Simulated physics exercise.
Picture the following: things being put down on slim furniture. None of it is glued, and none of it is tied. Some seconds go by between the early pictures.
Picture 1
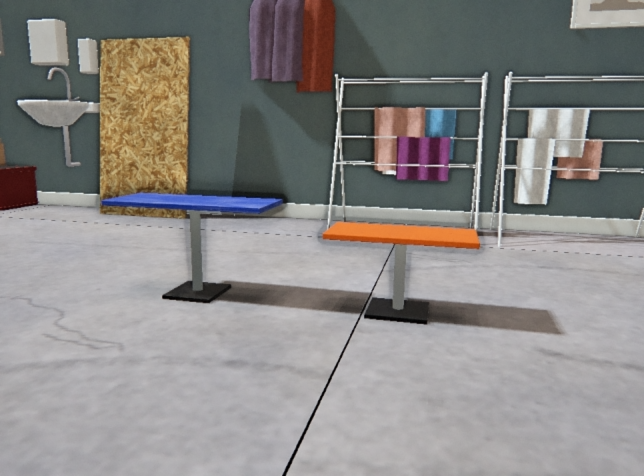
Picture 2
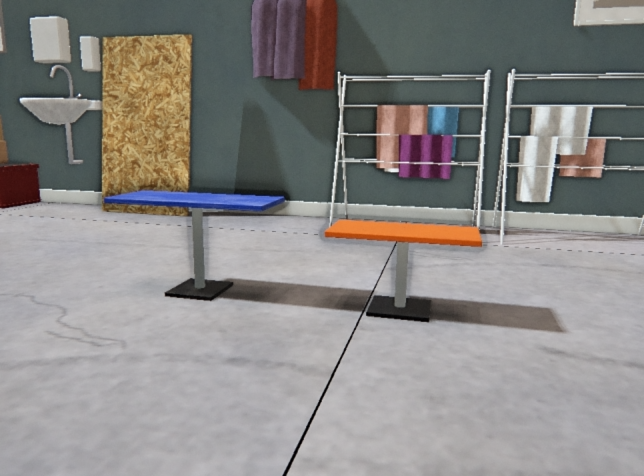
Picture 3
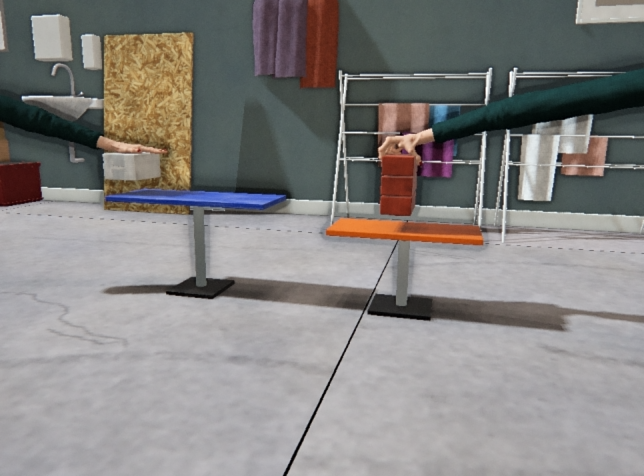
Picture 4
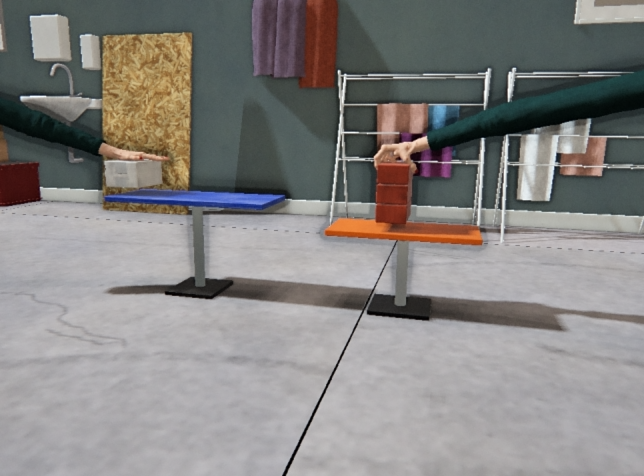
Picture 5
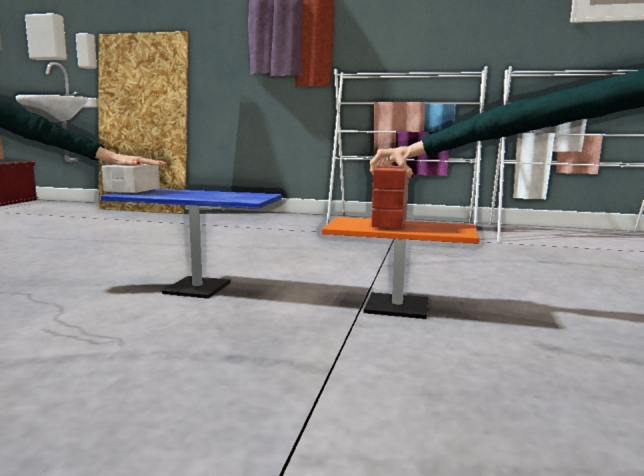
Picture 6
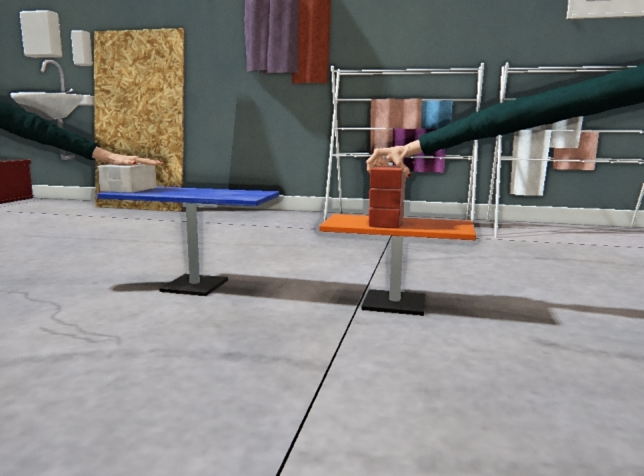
Two arms lower a pale box onto the blue stand and red bricks onto the orange stand.
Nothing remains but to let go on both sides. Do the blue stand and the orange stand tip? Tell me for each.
Here the blue stand keeps steady; the orange stand keeps steady.
Then, 0.30 s on from there, blue stand at rest near (191, 195); orange stand at rest near (398, 226).
In the end, the blue stand holds firm, near (191, 195); the orange stand holds firm, near (398, 226).
